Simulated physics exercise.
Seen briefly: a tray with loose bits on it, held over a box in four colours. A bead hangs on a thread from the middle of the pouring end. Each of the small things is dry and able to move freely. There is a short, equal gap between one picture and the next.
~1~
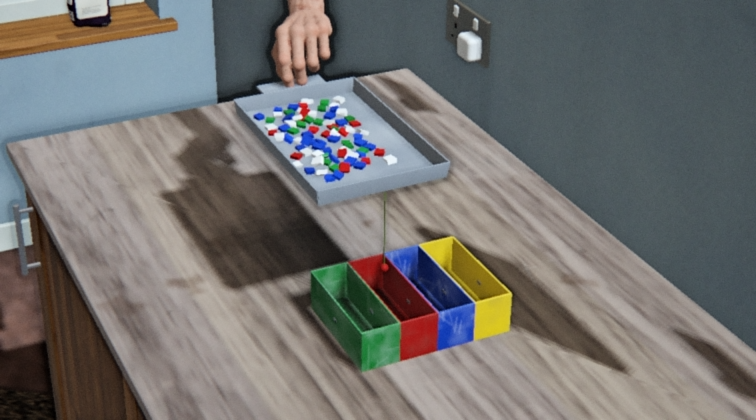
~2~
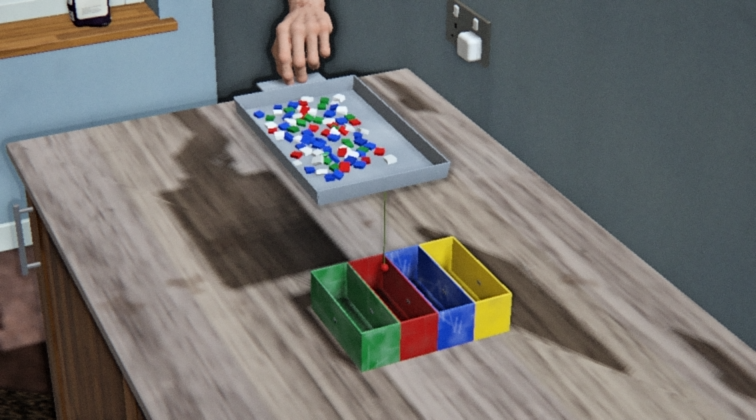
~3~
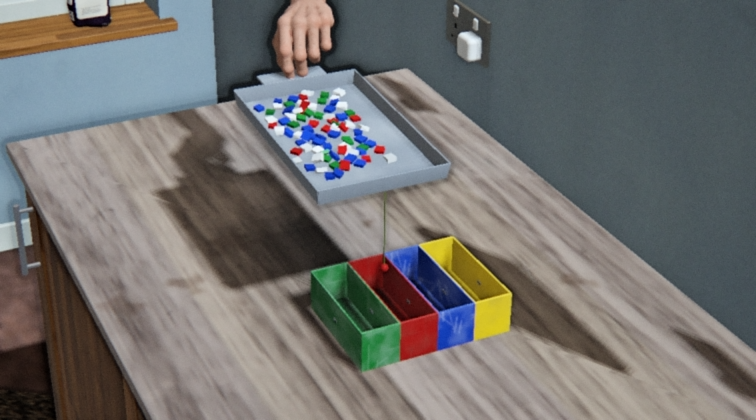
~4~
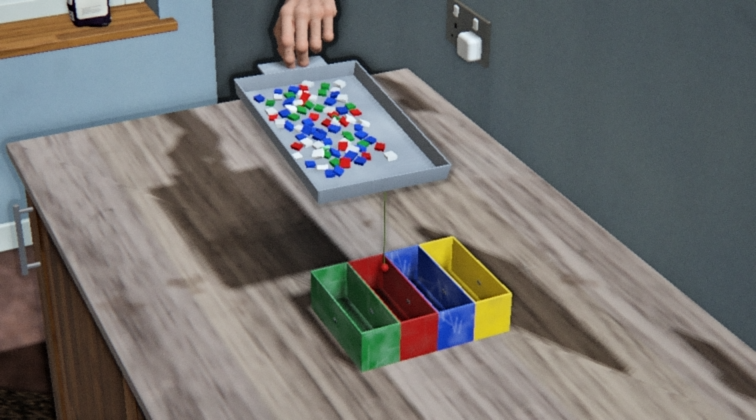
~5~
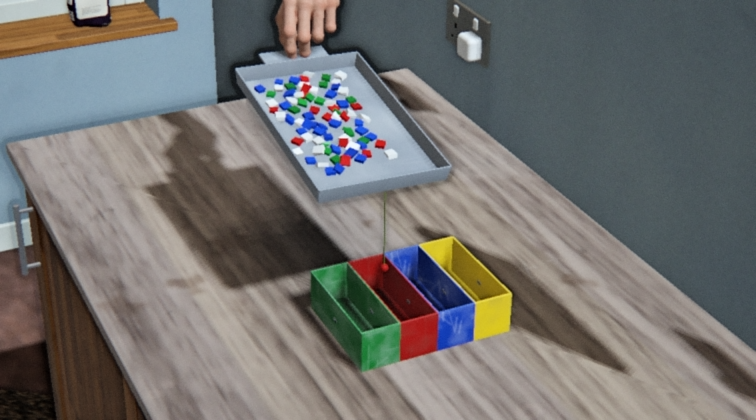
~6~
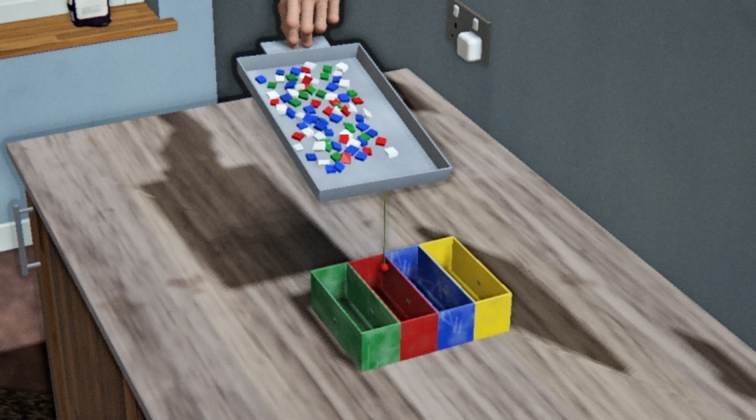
A hand at the top of the view grips the back of a grey tray above a wood-grain worktop, seen from above at an angle in a room with blue and dark grey walls. Loose red, blue, green and white tiles cover the tray, and a small red bead hangs by a thread over a box with green, red, blue and yellow cells. The hand slowly raises the tray's back end, tilting it slightly towards its right front corner, while the camera stays still.
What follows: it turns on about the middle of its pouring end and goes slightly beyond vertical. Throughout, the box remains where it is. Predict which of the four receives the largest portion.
The blue one receives the largest portion.
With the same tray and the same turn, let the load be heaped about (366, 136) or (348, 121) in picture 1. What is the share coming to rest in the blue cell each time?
The first start gives 60 percent and the second 50 percent.
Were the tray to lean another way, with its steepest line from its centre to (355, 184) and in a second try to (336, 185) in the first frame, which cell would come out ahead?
The green cell, then the green cell.
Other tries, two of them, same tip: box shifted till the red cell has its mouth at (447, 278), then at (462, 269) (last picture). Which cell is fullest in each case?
So the first one goes to red and the second to the green one.
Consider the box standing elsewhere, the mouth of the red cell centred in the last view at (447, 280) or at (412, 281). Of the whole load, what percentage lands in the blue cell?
Roughly 10% on the first try and 50% on the second.
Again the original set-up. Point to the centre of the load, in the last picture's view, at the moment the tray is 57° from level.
The middle of the pieces sits at roughly (396, 152).
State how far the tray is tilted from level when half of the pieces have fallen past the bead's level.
I'd put it at about 110 degrees.
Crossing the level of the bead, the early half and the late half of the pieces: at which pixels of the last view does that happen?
Around (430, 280) at first; around (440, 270) after that.
Soon after the last picture, tray tipped steeply; nearly all on the tray; a stray few falling or outside the box.
A little later, tray tipped right over; nearly all on the tray; a stray few in the blue cell; a stray few in the yellow cell; a stray few in the green cell; a stray few falling or outside the box.
Later still, tray tipped past a quarter turn; about half in the blue cell; about a quarter in the red cell; about a quarter in the yellow cell; a small part in the green cell; a stray few falling or outside the box.
At rest, tray tipped past a quarter turn; about half in the blue cell; about a quarter in the red cell; about a quarter in the yellow cell; a small part in the green cell; a stray few outside the box.
